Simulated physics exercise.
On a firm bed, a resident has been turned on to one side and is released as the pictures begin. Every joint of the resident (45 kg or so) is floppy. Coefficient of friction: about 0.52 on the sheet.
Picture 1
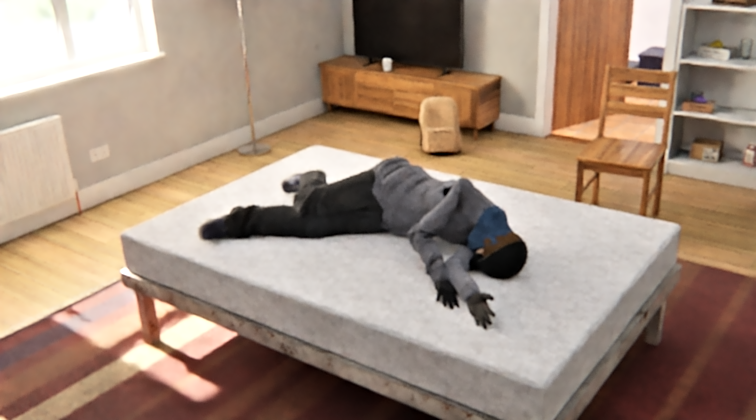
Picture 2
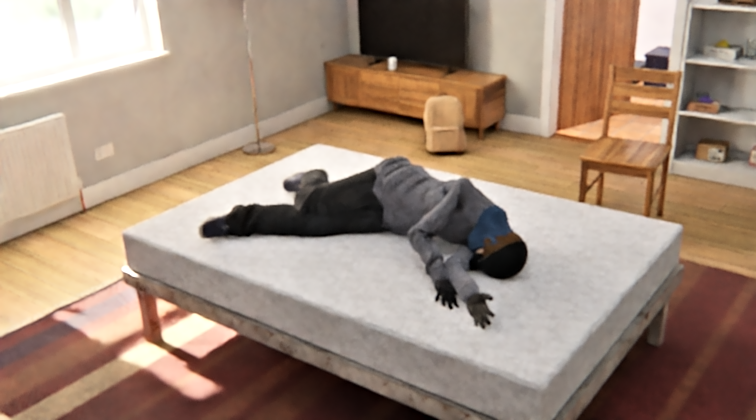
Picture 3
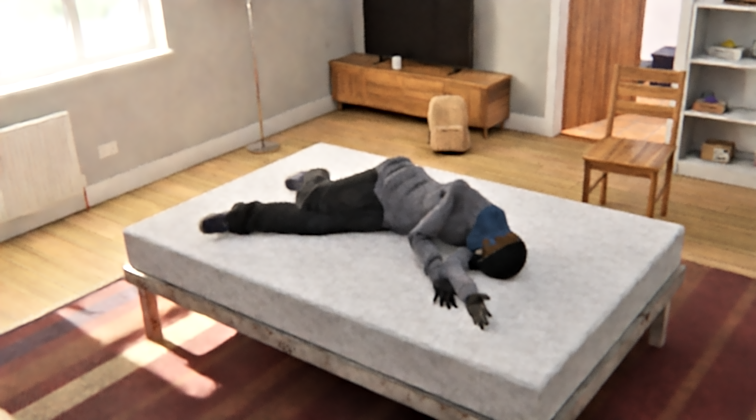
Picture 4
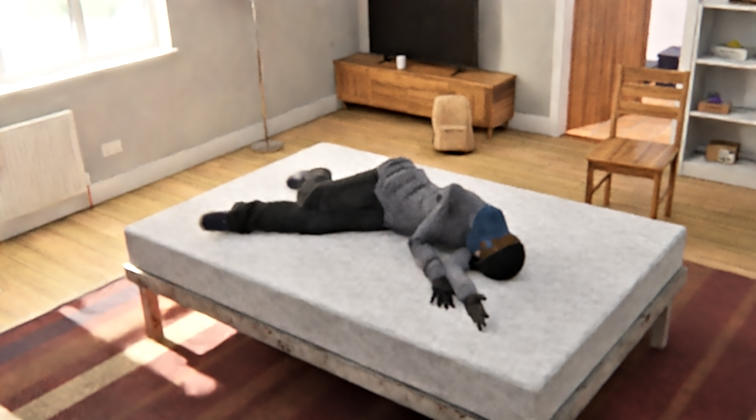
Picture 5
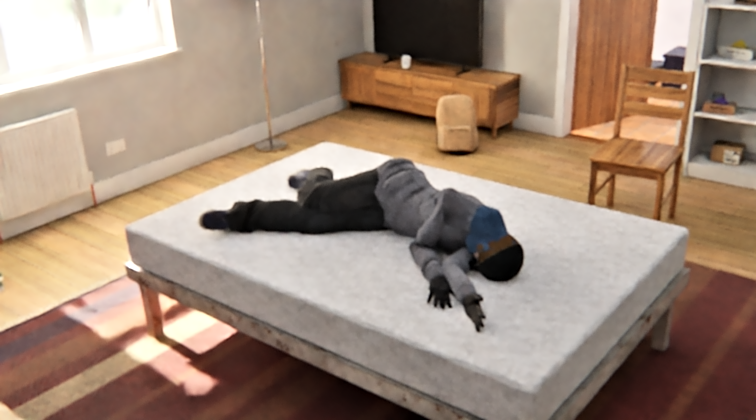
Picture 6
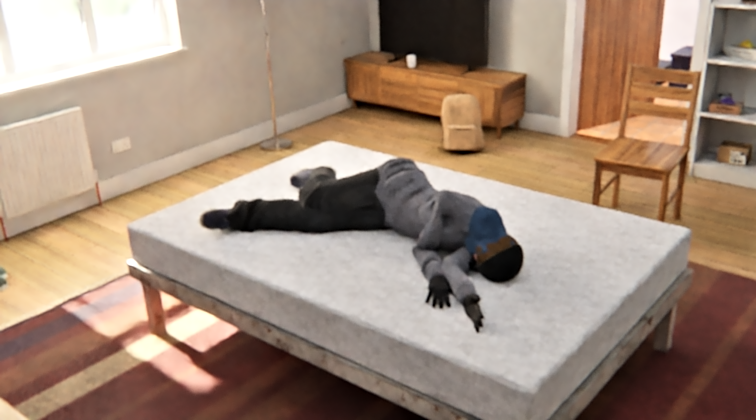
A person in a grey top and dark trousers lying on a bare mattress, arms outstretched, shoulders and hands shifting only slightly.
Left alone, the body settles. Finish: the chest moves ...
... frontwards.
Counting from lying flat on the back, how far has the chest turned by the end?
Around 160 degrees from flat on the back.
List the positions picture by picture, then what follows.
The first picture shows chest (467, 214); turn of the shoulders 110°.
The second picture shows chest (468, 214); turn of the shoulders 110°.
The third picture shows chest (467, 216); turn of the shoulders 115°.
The fourth picture shows chest (466, 219); turn of the shoulders 115°.
The fifth picture shows chest (464, 221); turn of the shoulders 120°.
The sixth picture shows chest (464, 222); turn of the shoulders 130°.
Then, 0.22 s after the last picture the chest is turned 135° from lying flat on the back, near (461, 223) in the last picture's view.
Then, 0.62 s after the last picture the chest is turned 145° from lying flat on the back, near (457, 226) in the last picture's view.
Then, 1.22 s after the last picture the chest is turned 150° from lying flat on the back, near (454, 228) in the last picture's view.
In the final state, chest rolls forwards.
